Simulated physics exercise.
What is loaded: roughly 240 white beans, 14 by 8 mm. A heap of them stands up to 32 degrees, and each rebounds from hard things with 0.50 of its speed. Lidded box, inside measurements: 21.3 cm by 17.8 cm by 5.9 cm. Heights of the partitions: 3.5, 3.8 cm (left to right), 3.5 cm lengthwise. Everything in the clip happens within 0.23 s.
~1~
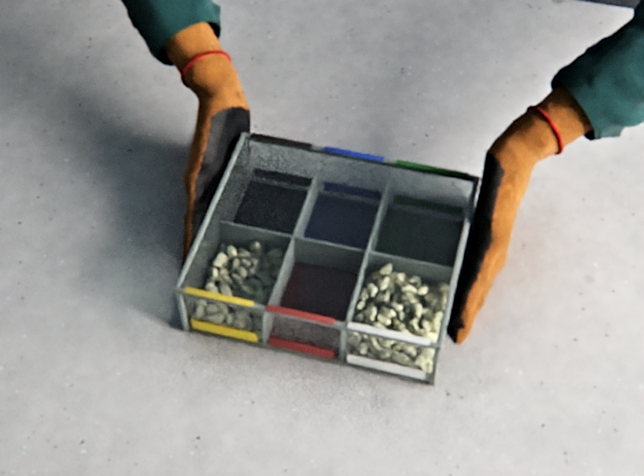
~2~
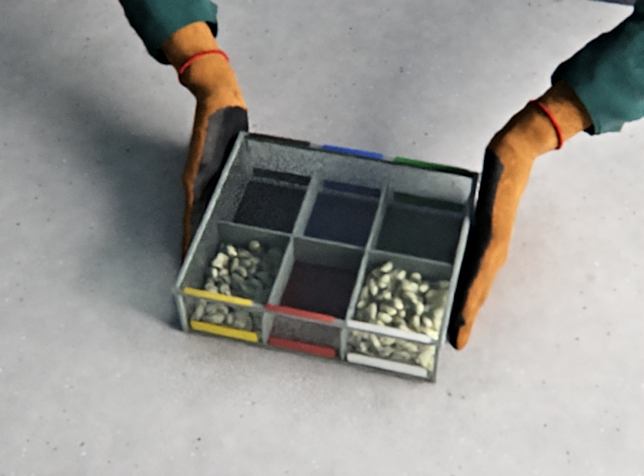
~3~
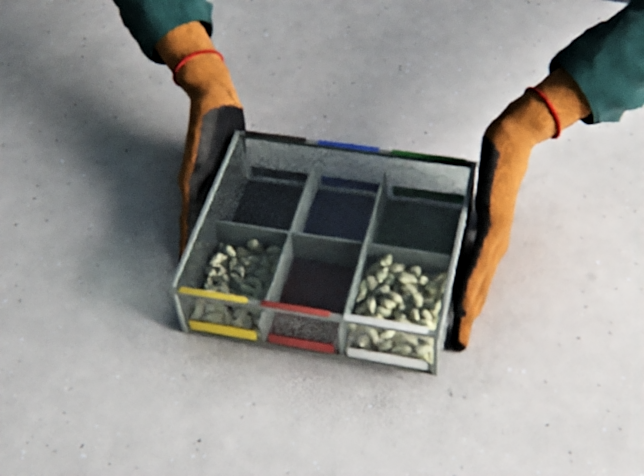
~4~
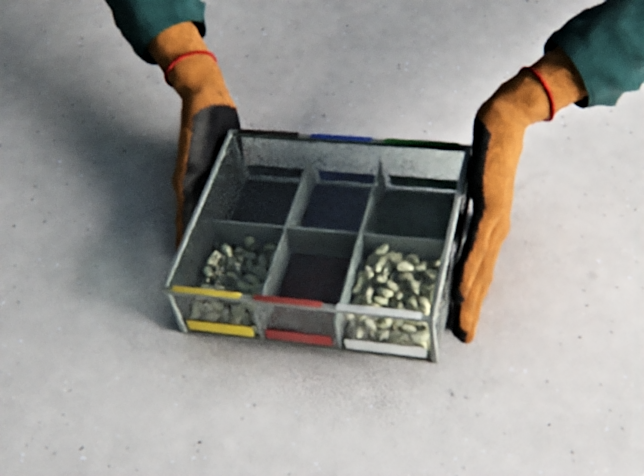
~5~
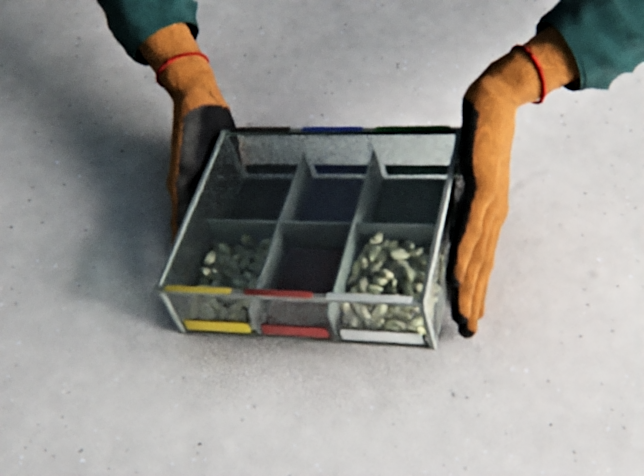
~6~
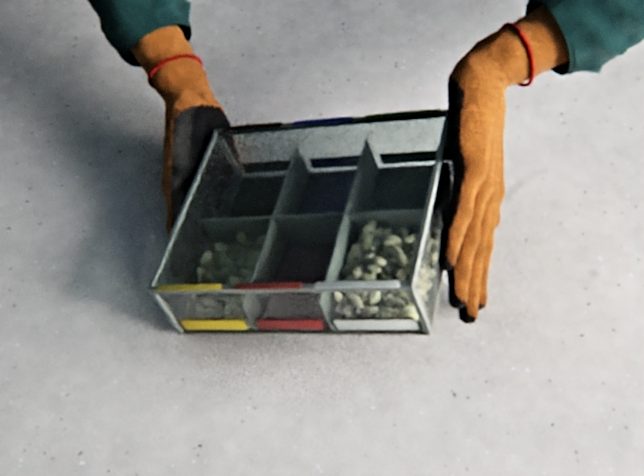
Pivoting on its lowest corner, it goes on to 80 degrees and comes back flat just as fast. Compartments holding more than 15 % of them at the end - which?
Red: Fails to beat the threshold; blue: Fails to beat the threshold; green: Fails to beat the threshold; yellow: Beats the threshold; white: Beats the threshold; black: Fails to beat the threshold.
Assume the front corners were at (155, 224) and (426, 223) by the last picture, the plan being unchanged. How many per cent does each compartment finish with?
By the end, red has 0%, blue has 20%, green has 5%, yellow has 30%, white has 25% and black has 20%.
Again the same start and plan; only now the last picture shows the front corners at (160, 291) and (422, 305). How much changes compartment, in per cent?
I'd say close to 20 in a hundred.
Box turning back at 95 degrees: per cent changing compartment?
About 40 per cent.
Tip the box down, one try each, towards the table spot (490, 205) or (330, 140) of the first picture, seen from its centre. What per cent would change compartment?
Roughly 35 per cent on the first try and 55 per cent on the second.
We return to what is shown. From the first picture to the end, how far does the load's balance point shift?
It shifts some 4.5 cm.
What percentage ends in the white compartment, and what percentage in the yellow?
The white one gets 35 per cent and the yellow one 50 per cent.
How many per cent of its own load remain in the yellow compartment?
Some 100 percent.
Then, 0.67 s after the last picture, tilt 79 degrees; red 10 %, yellow 40 %, white 50 %.
Then, 1.11 s after the last picture, tilt 34 degrees; red 10 %, yellow 50 %, white 35 %, black 5 %.
Then, 1.63 s after the last picture, tilt 0 degrees; red 10 %, yellow 50 %, white 35 %, black 5 %.
In the end, red 10 %, blue 0 %, green 0 %, yellow 50 %, white 35 %, black 5 %.
